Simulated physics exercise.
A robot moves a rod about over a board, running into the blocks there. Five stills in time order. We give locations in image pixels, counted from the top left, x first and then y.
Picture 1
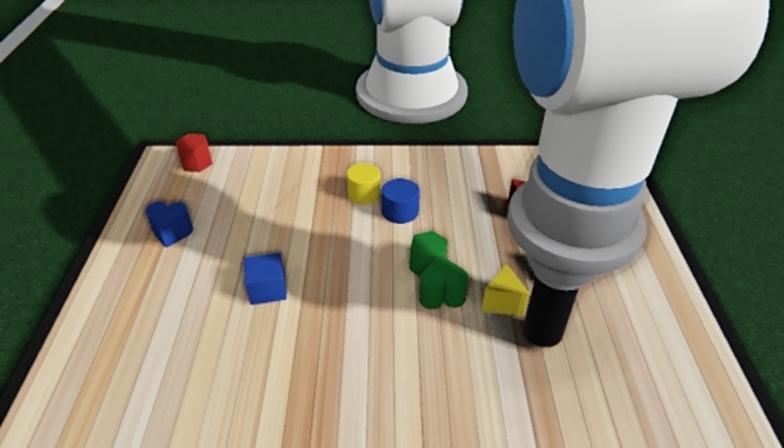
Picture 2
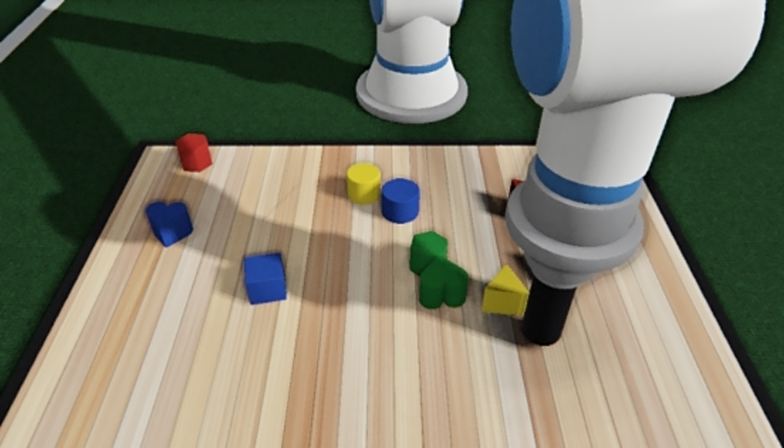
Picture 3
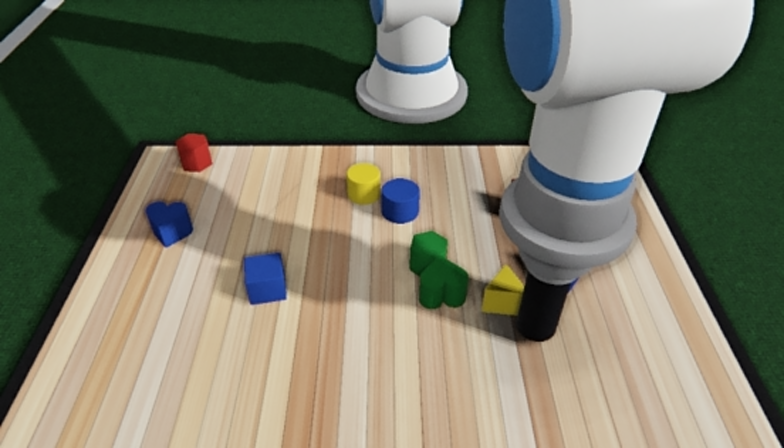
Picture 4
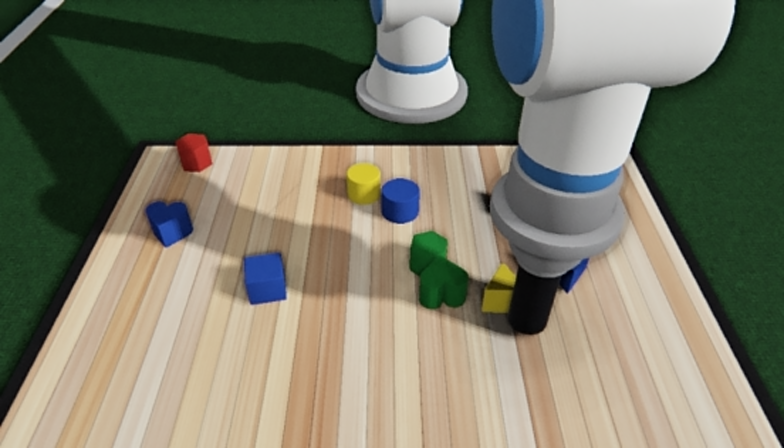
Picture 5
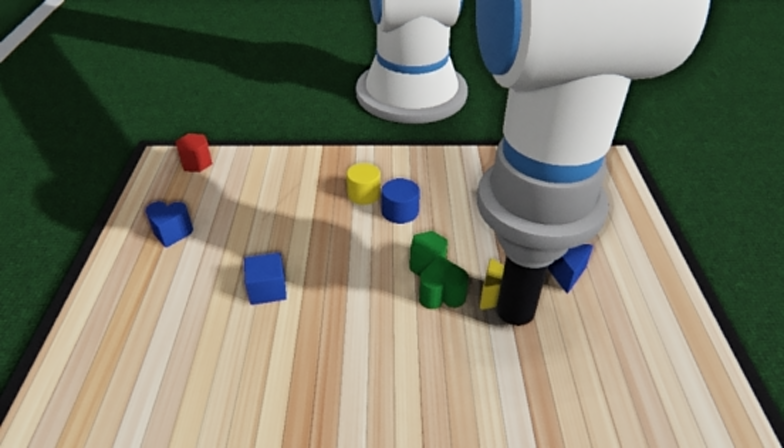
The clip shows a robot arm holding a black rod over a wooden board of coloured blocks; the rod shifts slightly left and away from the viewer, beside a yellow block, as a blue block comes into view behind.
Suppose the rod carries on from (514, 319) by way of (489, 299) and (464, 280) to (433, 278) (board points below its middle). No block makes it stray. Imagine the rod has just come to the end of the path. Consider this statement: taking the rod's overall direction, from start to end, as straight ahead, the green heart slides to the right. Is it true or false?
False.
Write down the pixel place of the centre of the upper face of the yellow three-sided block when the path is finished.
Around pixel (453, 230).
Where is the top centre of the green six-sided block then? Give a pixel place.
At (406, 236).
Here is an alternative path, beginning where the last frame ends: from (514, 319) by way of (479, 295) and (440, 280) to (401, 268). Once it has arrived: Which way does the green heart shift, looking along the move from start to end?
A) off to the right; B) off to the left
I choose B.
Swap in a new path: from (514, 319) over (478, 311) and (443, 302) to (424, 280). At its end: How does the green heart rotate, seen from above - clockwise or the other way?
Counter-clockwise, from overhead.
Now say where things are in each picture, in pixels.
Rod tip at (543, 332); block tops, green six-sided block at (429, 243); green heart at (444, 273); yellow three-sided block at (507, 281); blue three-sided block hidden, in the first picture.
Rod at (541, 330); blocks unchanged, in the second picture.
Rod at (536, 326); blocks unchanged, in the third picture.
Rod at (527, 320); blocks unchanged, in the fourth picture.
Rod at (516, 311); green six-sided block at (429, 243); green heart at (444, 273); yellow three-sided block at (500, 274); blue three-sided block at (573, 252), in the fifth picture.
The first path, step by step. Halfway along, rod at (478, 281); green heart at (440, 273); yellow three-sided block at (466, 245).
At the end, rod at (433, 269); green six-sided block at (406, 236); green heart at (419, 280), turned 25° anticlockwise; yellow three-sided block at (453, 230); blue three-sided block in place.
